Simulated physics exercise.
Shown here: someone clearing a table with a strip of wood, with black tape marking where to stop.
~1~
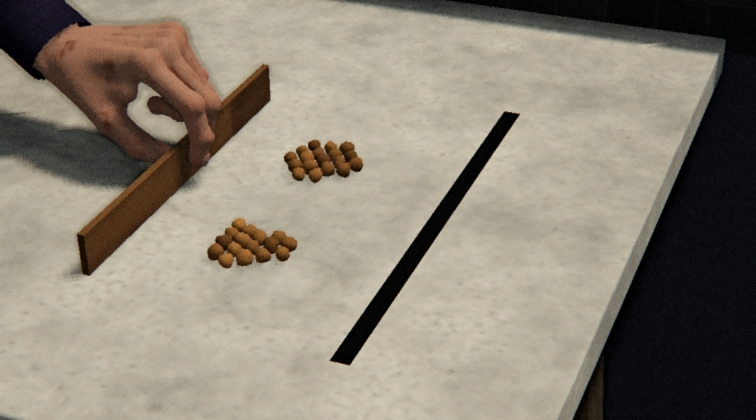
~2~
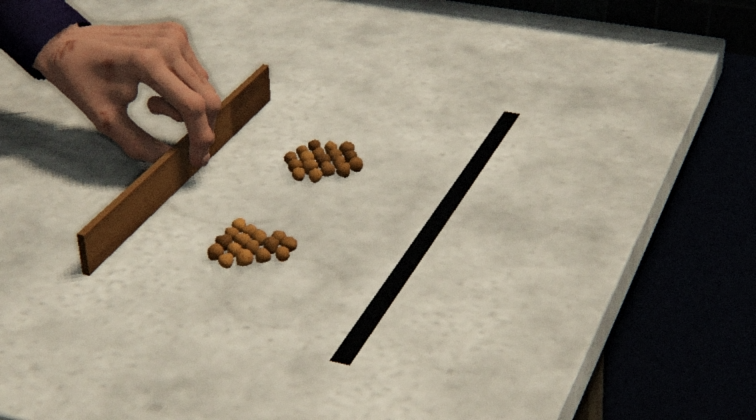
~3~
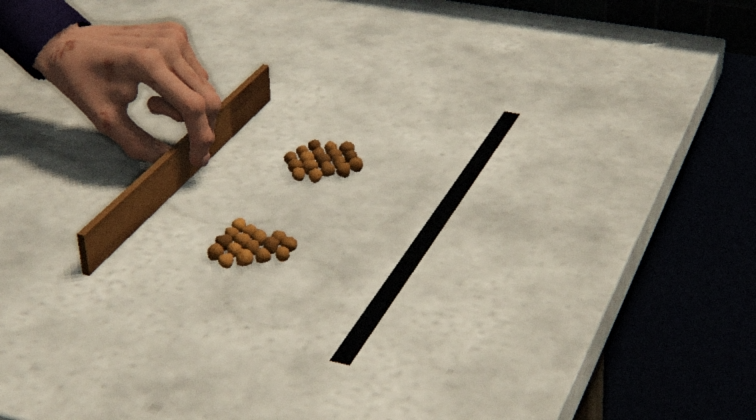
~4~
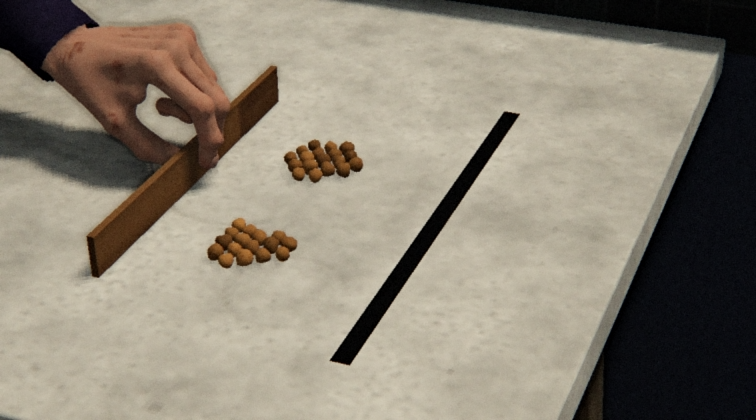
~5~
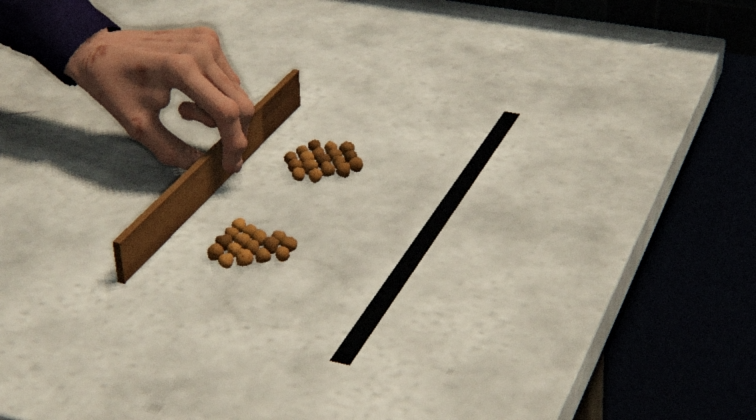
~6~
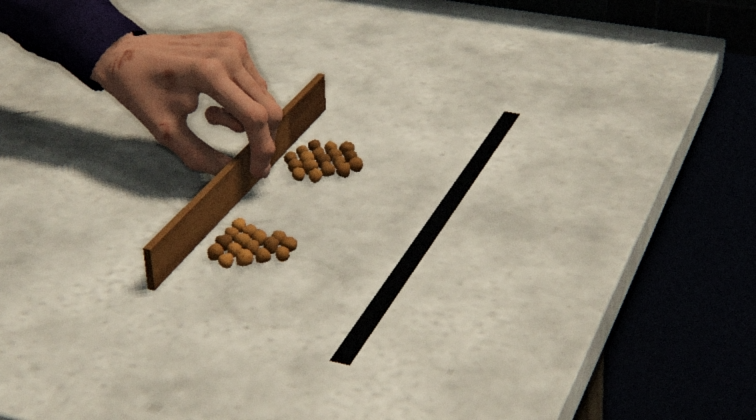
Hand holding a strip of wood still on a pale table, then sliding it right towards two small clusters of chickpeas.
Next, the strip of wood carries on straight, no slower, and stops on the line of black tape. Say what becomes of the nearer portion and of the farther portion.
My prediction: Nearer portion: Not lost at all; farther portion: Not lost at all.
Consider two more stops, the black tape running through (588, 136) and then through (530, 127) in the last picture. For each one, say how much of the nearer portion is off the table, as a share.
0 and 0 percent.
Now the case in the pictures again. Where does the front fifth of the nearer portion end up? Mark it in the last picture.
Roughly (455, 297) in pixels.
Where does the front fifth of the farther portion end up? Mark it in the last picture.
Around (521, 196).
Then, 0.39 s later than the last frame, strip of wood still moving, near (346, 170); nearer portion all on the table, its front near (342, 274); farther portion all on the table, its front near (438, 172).
Then, 0.80 s later than the last frame, strip of wood stopped at the black tape; nearer portion all on the table, its front near (453, 297); farther portion all on the table, its front near (529, 183).
Then, 1.08 s later than the last frame, strip of wood stopped at the black tape; nearer portion all on the table, its front near (455, 298); farther portion all on the table, its front near (531, 184).
When it is over, strip of wood stopped at the black tape; nearer portion all on the table, its front near (455, 298); farther portion all on the table, its front near (531, 184).
